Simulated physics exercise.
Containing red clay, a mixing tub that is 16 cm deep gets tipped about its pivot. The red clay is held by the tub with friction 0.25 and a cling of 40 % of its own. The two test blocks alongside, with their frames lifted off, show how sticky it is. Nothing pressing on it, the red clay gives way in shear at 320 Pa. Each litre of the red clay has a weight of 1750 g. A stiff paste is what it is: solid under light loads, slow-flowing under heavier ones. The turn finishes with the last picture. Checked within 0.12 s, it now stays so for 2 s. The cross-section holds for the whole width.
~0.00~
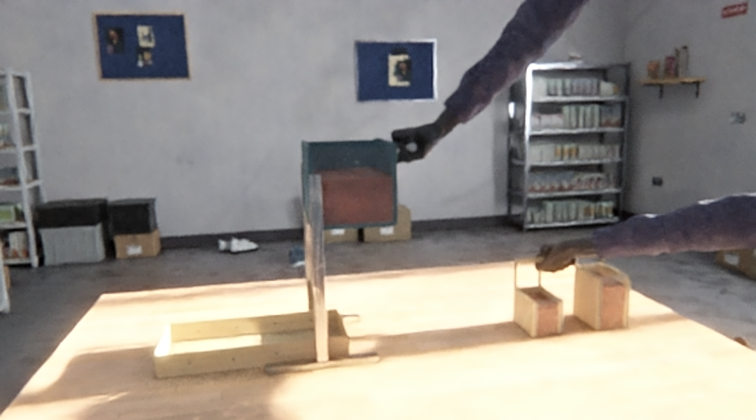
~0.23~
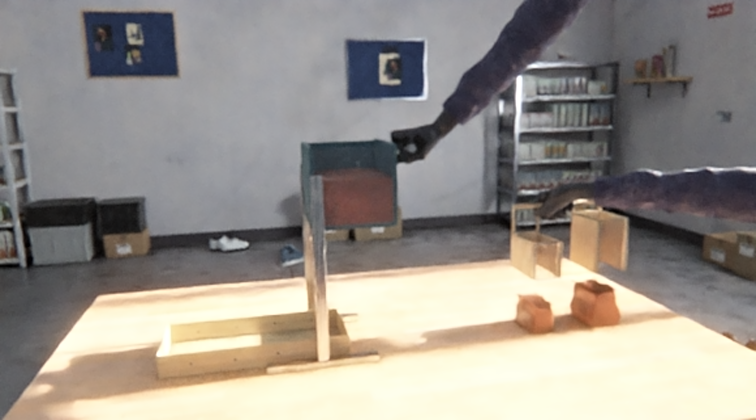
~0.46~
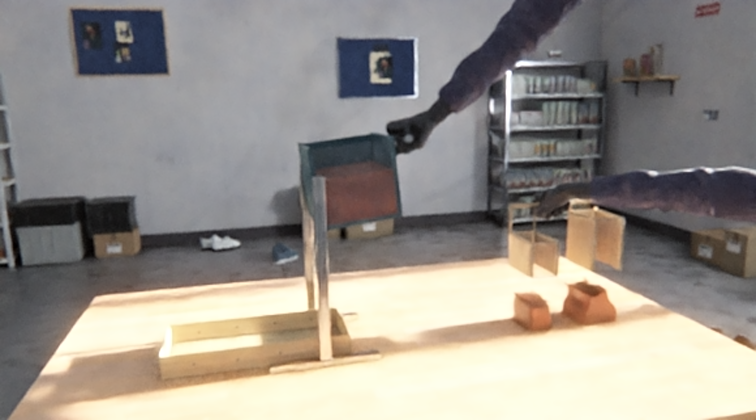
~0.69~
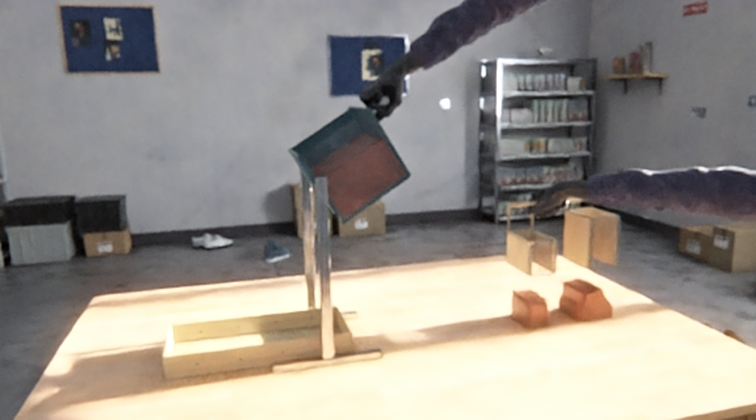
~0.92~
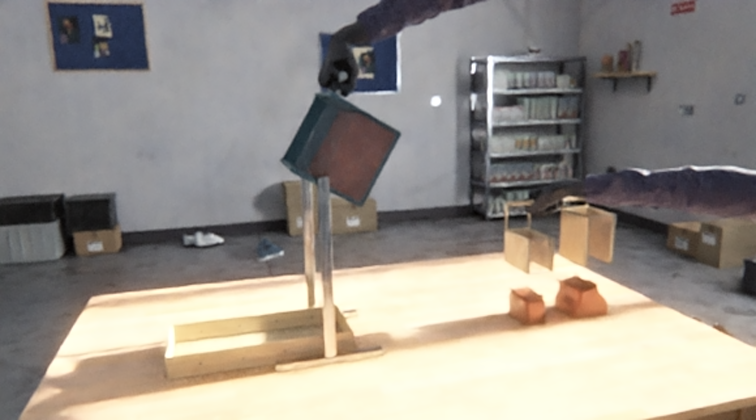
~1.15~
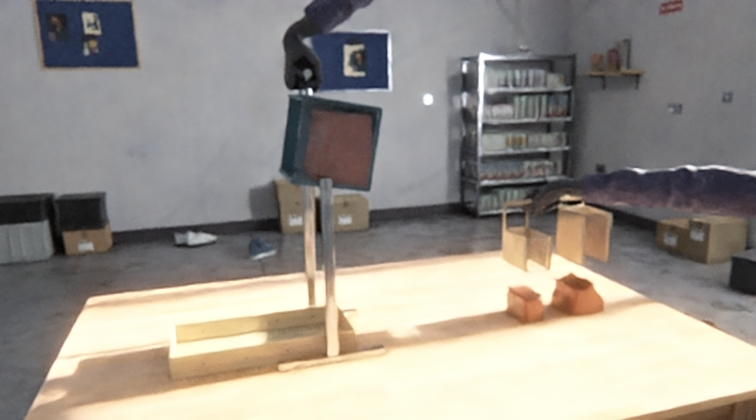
Two arms lifting moulds off red clay blocks, the right one sagging, then tipping a tub of clay leftward on its stand.
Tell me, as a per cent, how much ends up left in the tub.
Close to 100 % is left.
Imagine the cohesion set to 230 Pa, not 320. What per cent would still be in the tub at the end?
Then roughly 80 %.
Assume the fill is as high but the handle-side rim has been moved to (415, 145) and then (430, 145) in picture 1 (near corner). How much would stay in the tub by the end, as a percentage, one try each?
Respectively 70 % and 60 %.
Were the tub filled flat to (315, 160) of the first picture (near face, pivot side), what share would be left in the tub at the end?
That gives some 80 %.
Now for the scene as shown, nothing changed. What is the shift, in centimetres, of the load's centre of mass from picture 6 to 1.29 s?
Some 2 cm.
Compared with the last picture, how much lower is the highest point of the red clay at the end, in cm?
About 3 cm.
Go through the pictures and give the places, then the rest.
In the first picture, handle-side rim at (392, 145), tilt 0 degrees; top of the red clay at (349, 178); blocks stand 7.0 cm, 11 cm (left to right).
In the second picture, handle-side rim at (392, 146), tilt 0 degrees; top of the red clay at (350, 179); blocks stand 7.0 cm, 9.2 cm (left to right).
In the third picture, handle-side rim at (389, 139), tilt 6 degrees; top of the red clay at (388, 170); blocks stand 6.9 cm, 8.4 cm (left to right).
In the fourth picture, handle-side rim at (367, 111), tilt 32 degrees; top of the red clay at (380, 140); blocks stand 6.9 cm, 8.3 cm (left to right).
In the fifth picture, handle-side rim at (331, 97), tilt 59 degrees; top of the red clay at (360, 115); blocks stand 6.9 cm, 8.2 cm (left to right).
In the sixth picture, handle-side rim at (303, 99), tilt 80 degrees; top of the red clay at (332, 112); blocks stand 6.9 cm, 8.0 cm (left to right).
After 1.29 s, the tub is at 80 degrees and holds 100 %.
After 1.46 s, the tub is at 80 degrees and holds 100 %.
After 1.63 s, the tub is at 80 degrees and holds 100 %.
After 1.80 s, the tub is at 80 degrees and holds 100 %.
After 3.15 s, at the end, the tub is at 80 degrees and holds 100 %.
